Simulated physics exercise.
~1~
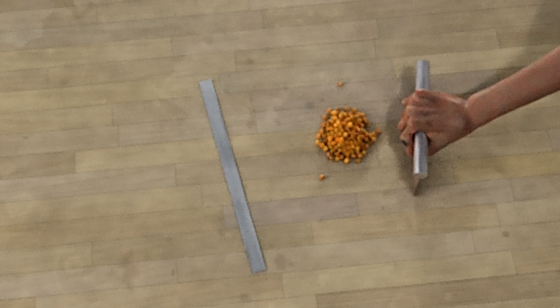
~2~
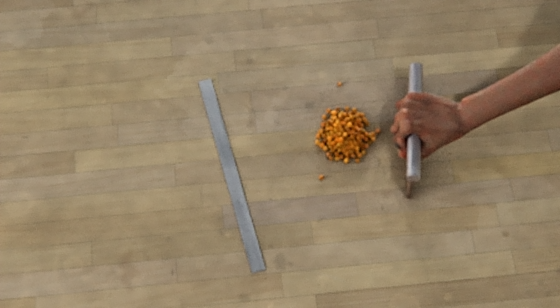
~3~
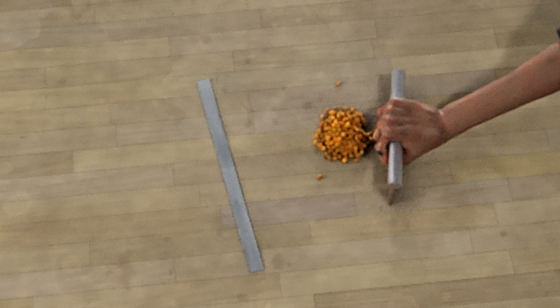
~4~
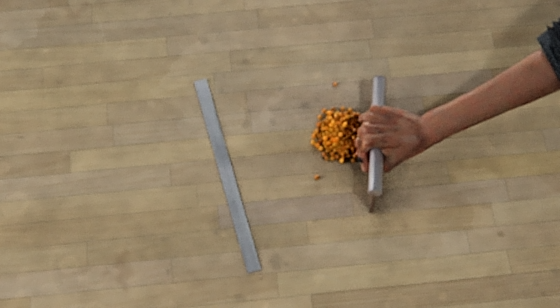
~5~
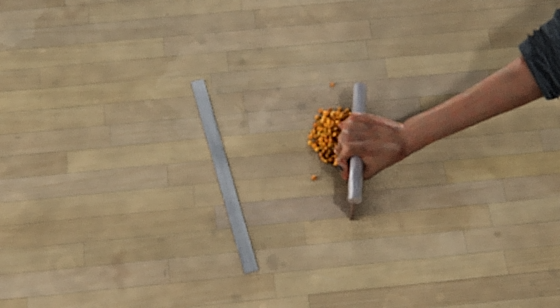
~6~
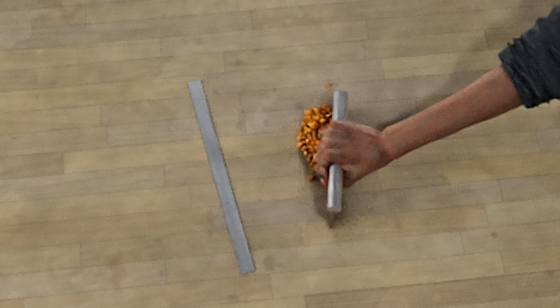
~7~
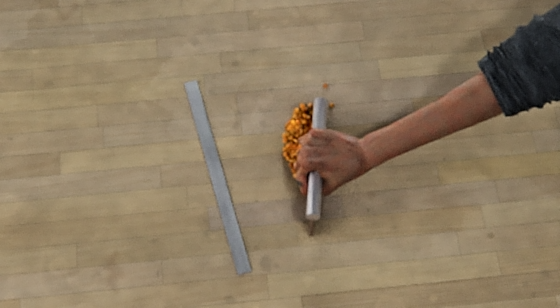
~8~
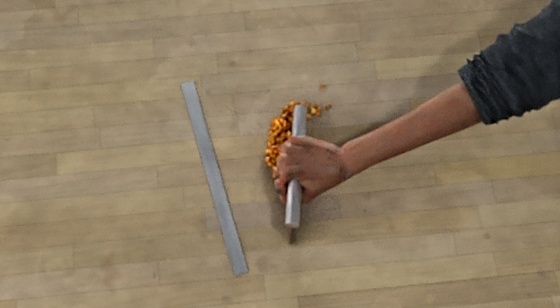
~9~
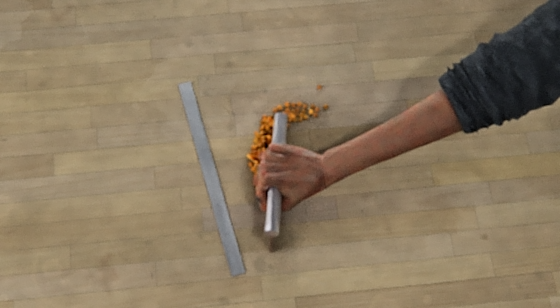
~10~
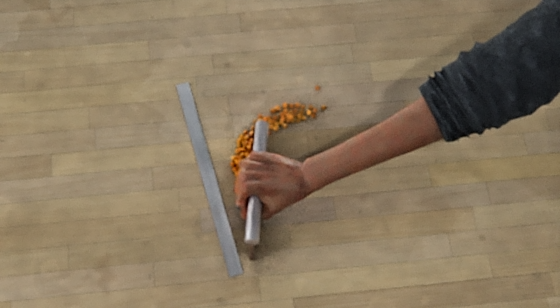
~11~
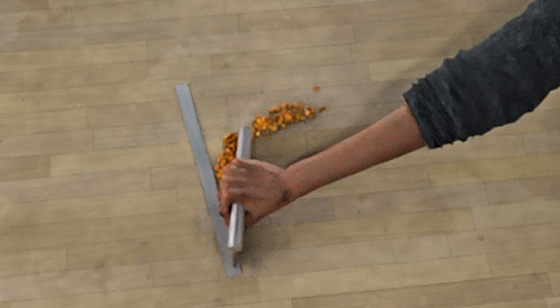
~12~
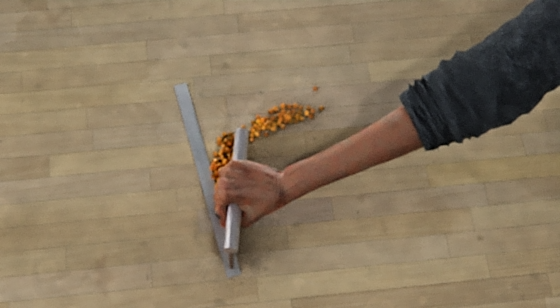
The footage shows a hand sweeping a scraper leftward across a wooden floor into a pile of orange corn kernels, spreading them into a curved trail, until the blade stops against a flat metal strip with the kernels still on the near side, none beyond it.
